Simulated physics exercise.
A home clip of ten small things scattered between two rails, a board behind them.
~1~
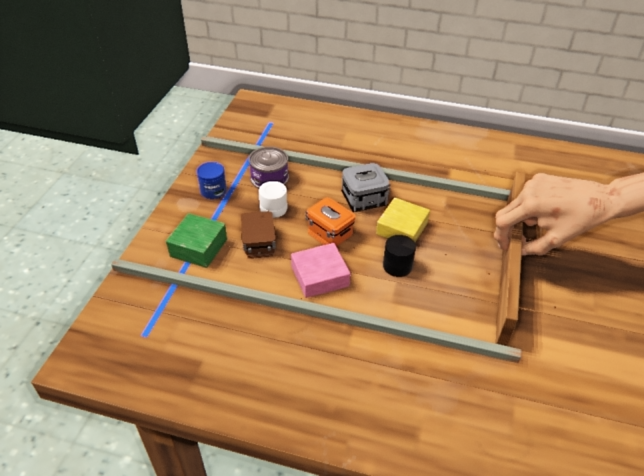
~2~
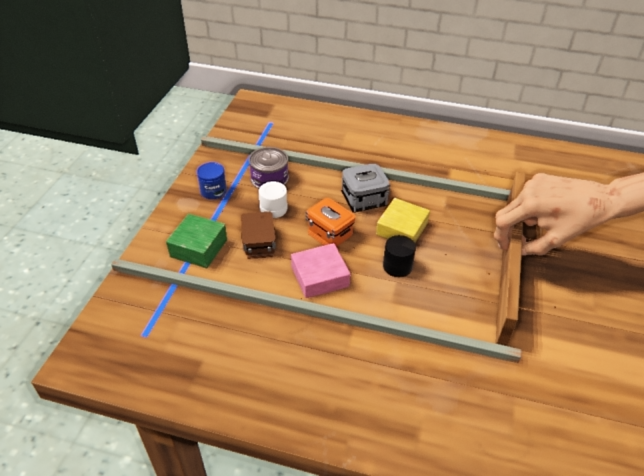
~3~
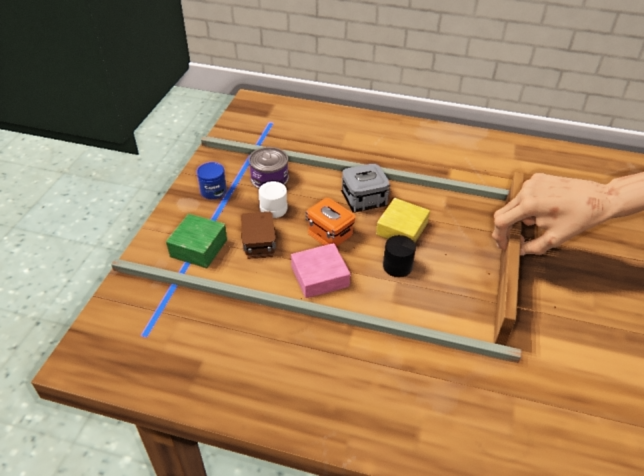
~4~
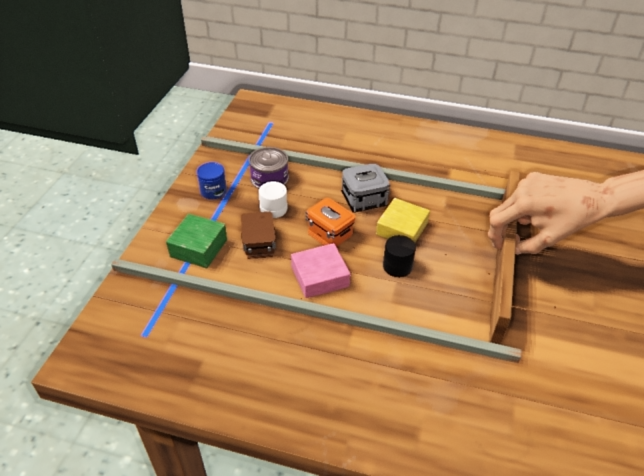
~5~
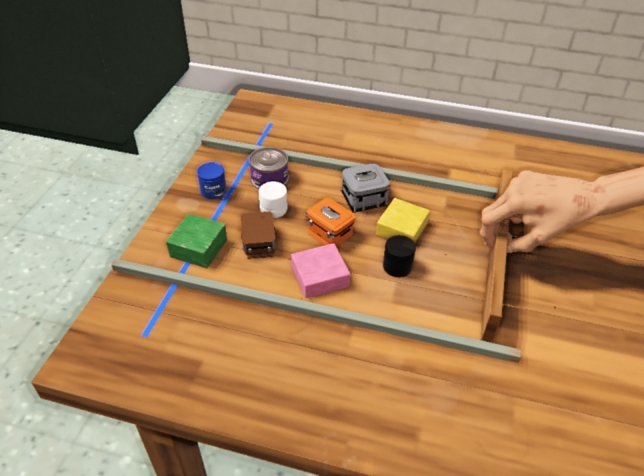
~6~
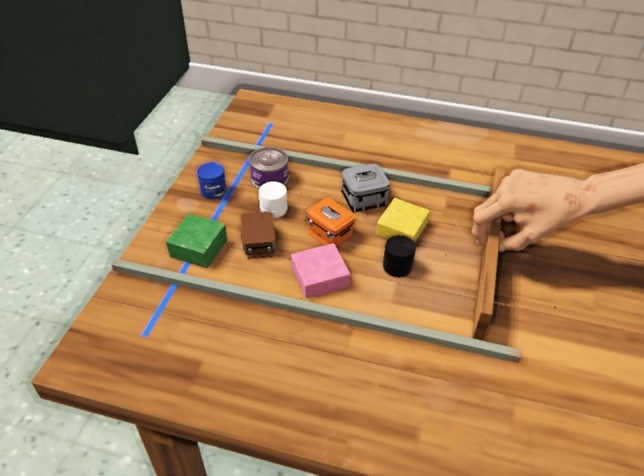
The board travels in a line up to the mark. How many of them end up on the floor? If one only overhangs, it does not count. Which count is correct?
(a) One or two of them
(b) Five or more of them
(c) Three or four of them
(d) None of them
Answer: A.
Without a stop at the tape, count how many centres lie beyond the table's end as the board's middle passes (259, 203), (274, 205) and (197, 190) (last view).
0, 0 and 6.
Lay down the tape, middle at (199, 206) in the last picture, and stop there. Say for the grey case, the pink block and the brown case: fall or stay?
The grey case? It is safe. The pink block? It is safe. The brown case? It does not stay.
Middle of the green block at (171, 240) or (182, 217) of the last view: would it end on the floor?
Results in order - down; down.
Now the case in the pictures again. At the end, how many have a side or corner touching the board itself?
That would be 4 of them.
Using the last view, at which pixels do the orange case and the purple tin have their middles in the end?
Looks like one lands around (165, 191), and the other around (190, 154).
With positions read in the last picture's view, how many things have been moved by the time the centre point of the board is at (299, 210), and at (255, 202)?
Well, it's 9 at the first one and 10 at the second.
A little later, none off yet; blue tub at rest near (212, 181); green block at rest near (197, 241); purple tin at rest near (269, 168).
When it is over, the number that fall off is one or two; down, blue tub.
